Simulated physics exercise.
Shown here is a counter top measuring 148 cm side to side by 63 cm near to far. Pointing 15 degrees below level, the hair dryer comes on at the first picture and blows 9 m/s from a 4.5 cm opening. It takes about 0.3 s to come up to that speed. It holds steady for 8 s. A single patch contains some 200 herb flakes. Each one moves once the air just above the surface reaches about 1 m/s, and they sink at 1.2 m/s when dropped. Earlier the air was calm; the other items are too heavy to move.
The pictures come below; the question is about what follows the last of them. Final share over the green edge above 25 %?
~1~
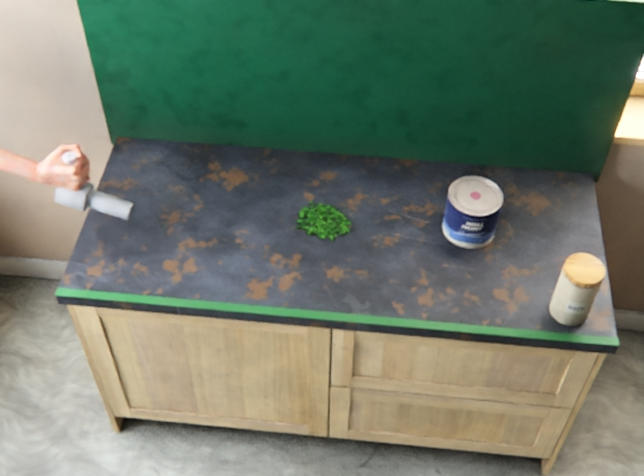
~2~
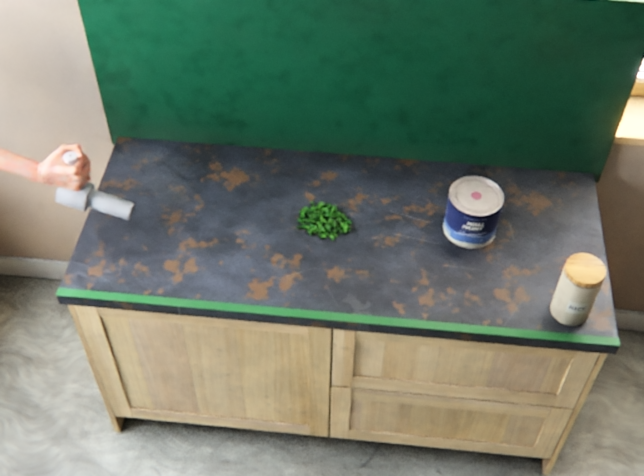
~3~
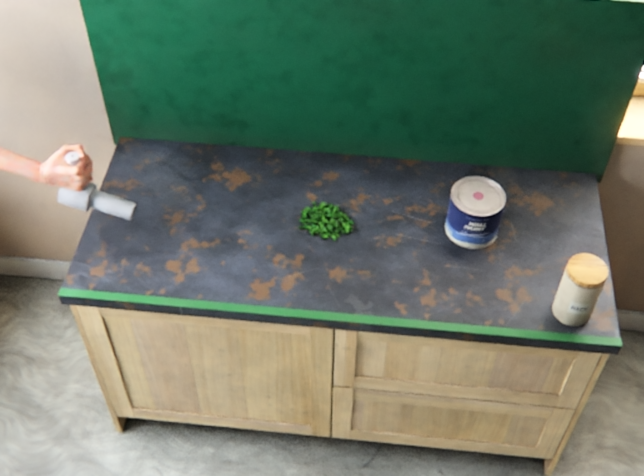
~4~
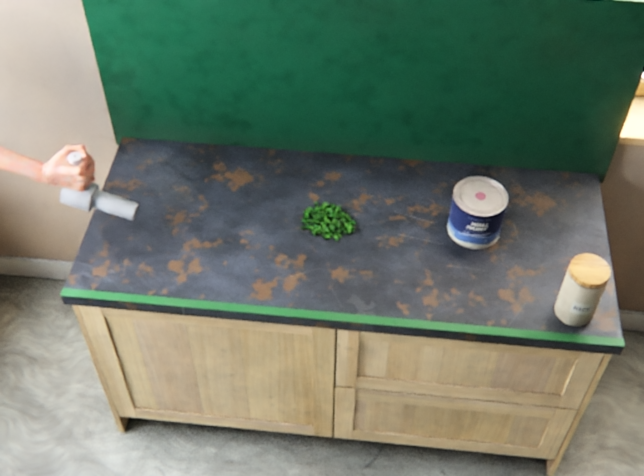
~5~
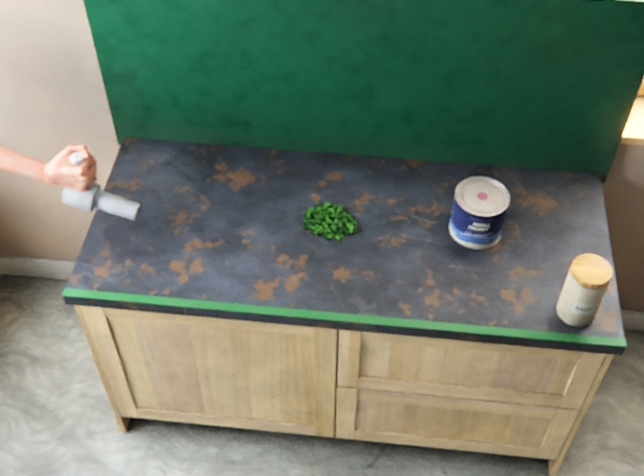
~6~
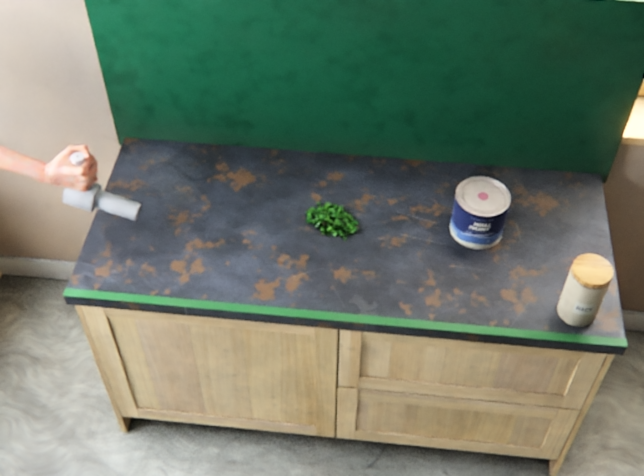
I'm expecting the count past that edge to remain at or under a quarter.
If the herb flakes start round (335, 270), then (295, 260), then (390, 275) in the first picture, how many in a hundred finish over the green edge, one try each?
First try near 40 %, second near 40 %, third near 30 %.
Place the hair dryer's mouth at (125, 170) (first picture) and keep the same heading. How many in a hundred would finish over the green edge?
2 %.
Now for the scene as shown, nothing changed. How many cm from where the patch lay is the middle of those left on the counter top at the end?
Distance: Approx. 55 cm.
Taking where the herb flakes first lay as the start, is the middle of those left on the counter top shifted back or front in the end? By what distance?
The middle sits nearer the rear edge now, some 20 cm away from where it began.
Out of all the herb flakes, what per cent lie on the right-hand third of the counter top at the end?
Share at the end: Close to 30 %.
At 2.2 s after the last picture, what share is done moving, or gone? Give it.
I reckon around 15 per cent.
Then, 1.2 s after the last picture, 91 % are on the move or not yet settled, 0 % are over the green edge; the middle of those still in play is near (505, 178).
Then, 2.2 s after the last picture, 83 % are on the move or not yet settled, 0 % are over the green edge; the middle of those still in play is near (516, 178).
Then, 4.1 s after the last picture, 49 % are on the move or not yet settled, 0 % are over the green edge; the middle of those still in play is near (514, 184).
Then, 7.7 s after the last picture, at the end, 0 % are over the green edge; the middle of those still in play is near (508, 187).
